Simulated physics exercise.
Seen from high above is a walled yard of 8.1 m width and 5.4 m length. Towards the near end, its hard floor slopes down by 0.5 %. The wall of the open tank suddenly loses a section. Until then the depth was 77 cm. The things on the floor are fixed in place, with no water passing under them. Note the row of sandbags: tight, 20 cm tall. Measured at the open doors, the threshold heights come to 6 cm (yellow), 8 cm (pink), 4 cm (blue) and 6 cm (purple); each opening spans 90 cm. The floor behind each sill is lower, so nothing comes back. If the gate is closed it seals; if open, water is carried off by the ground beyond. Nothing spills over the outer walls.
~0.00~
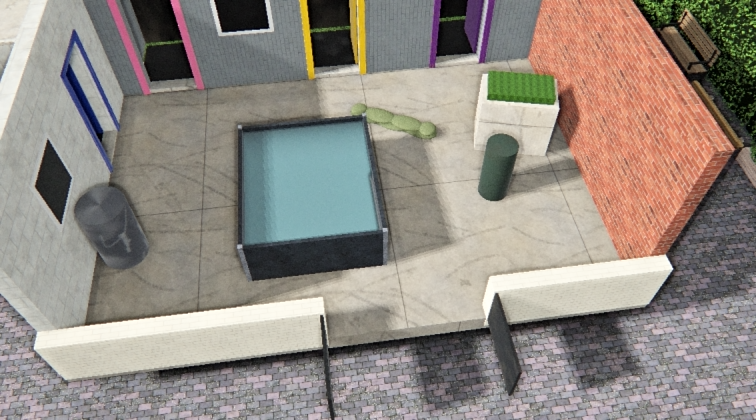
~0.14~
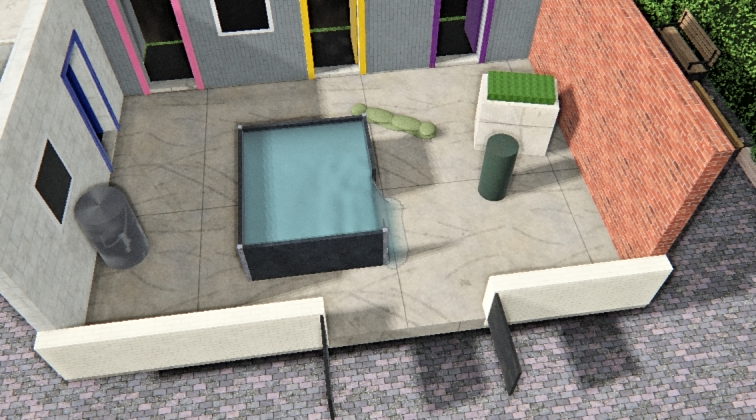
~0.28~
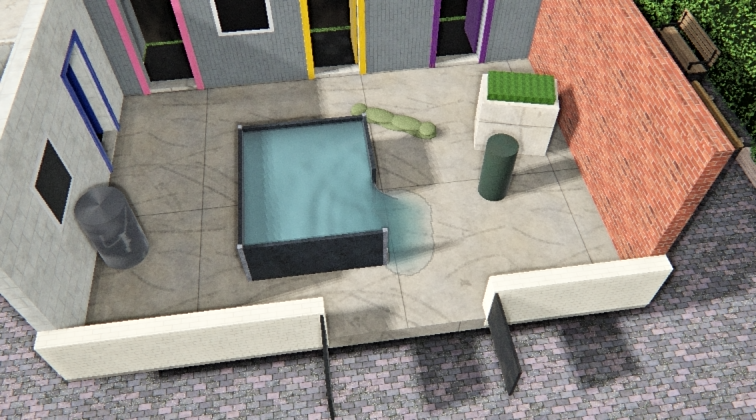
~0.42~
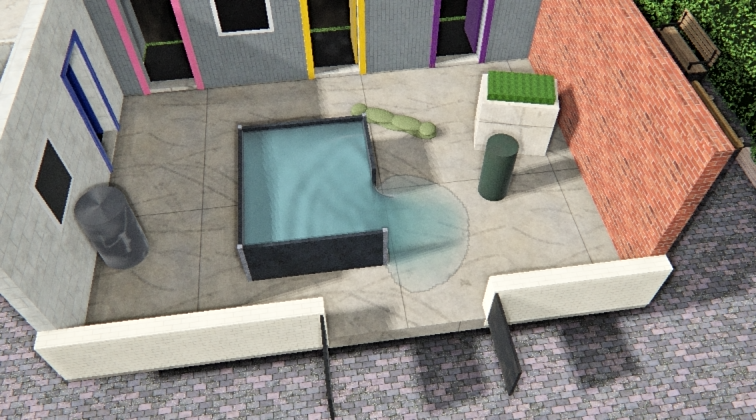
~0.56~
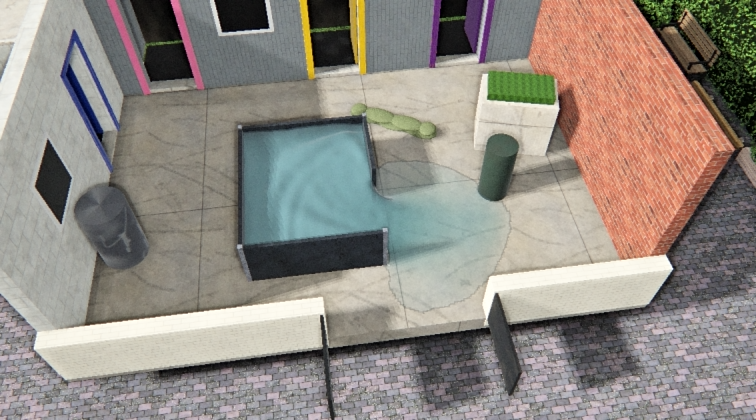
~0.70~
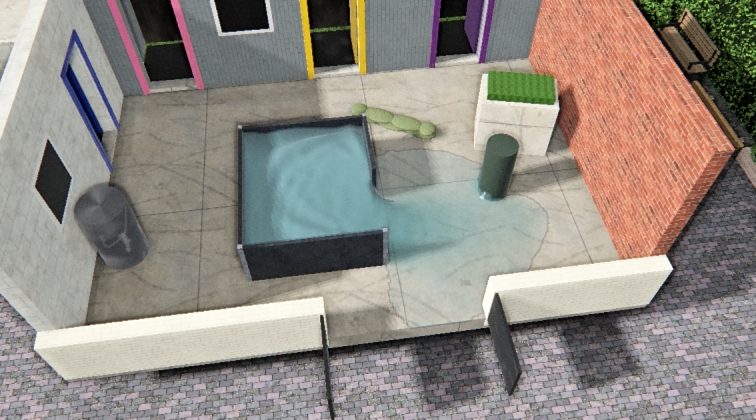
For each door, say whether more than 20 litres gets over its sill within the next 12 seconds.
At the end, yellow door: Fails to top it, pink door: Fails to top it, blue door: Tops it, purple door: Tops it.
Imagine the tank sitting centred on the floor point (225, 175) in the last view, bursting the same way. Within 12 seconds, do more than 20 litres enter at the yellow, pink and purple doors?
Against the limit, the yellow door stays within it, the pink door stays within it and the purple door exceeds it.
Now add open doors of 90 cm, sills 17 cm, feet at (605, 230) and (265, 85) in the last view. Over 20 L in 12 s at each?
Check, in order - fail / pass.
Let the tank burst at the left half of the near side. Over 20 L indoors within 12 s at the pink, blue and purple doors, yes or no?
Log - pink: Threshold topped, blue: Threshold topped, purple: Threshold not reached.
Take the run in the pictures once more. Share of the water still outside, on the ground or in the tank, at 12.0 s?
Remaining: Roughly 74 %.
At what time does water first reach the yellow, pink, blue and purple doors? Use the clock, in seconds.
Yellow = 3.6 s, pink = 7.0 s, blue = 7.5 s, purple = 2.4 s.
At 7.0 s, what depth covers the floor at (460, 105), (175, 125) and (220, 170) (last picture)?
Listed order: 7 / 3 / 0 cm.
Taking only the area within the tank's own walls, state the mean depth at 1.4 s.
About 54 centimetres on average.
After 1.4 s water covers 25 % of the floor and is deepest (48 cm) near (624, 285); yellow door not reached, pink door not reached, blue door not reached, purple door not reached.
After 2.2 s water covers 30 % of the floor and is deepest (54 cm) near (615, 265); yellow door not reached, pink door not reached, blue door not reached, purple door not reached.
After 3.5 s water covers 40 % of the floor and is deepest (38 cm) near (562, 147); yellow door not reached, pink door not reached, blue door not reached, purple door 9 cm at the sill, 5 L in.
After 7.0 s water covers 65 % of the floor and is deepest (20 cm) near (539, 165); yellow door 4 cm at the sill, 0 L in, pink door 1 cm at the sill, 0 L in, blue door not reached, purple door 7 cm at the sill, 56 L in.
After 12.0 s water covers 90 % of the floor and is deepest (14 cm) near (112, 237); yellow door 5 cm at the sill, 2 L in, pink door 8 cm at the sill, 0 L in, blue door 9 cm at the sill, 63 L in, purple door 6 cm at the sill, 66 L in.
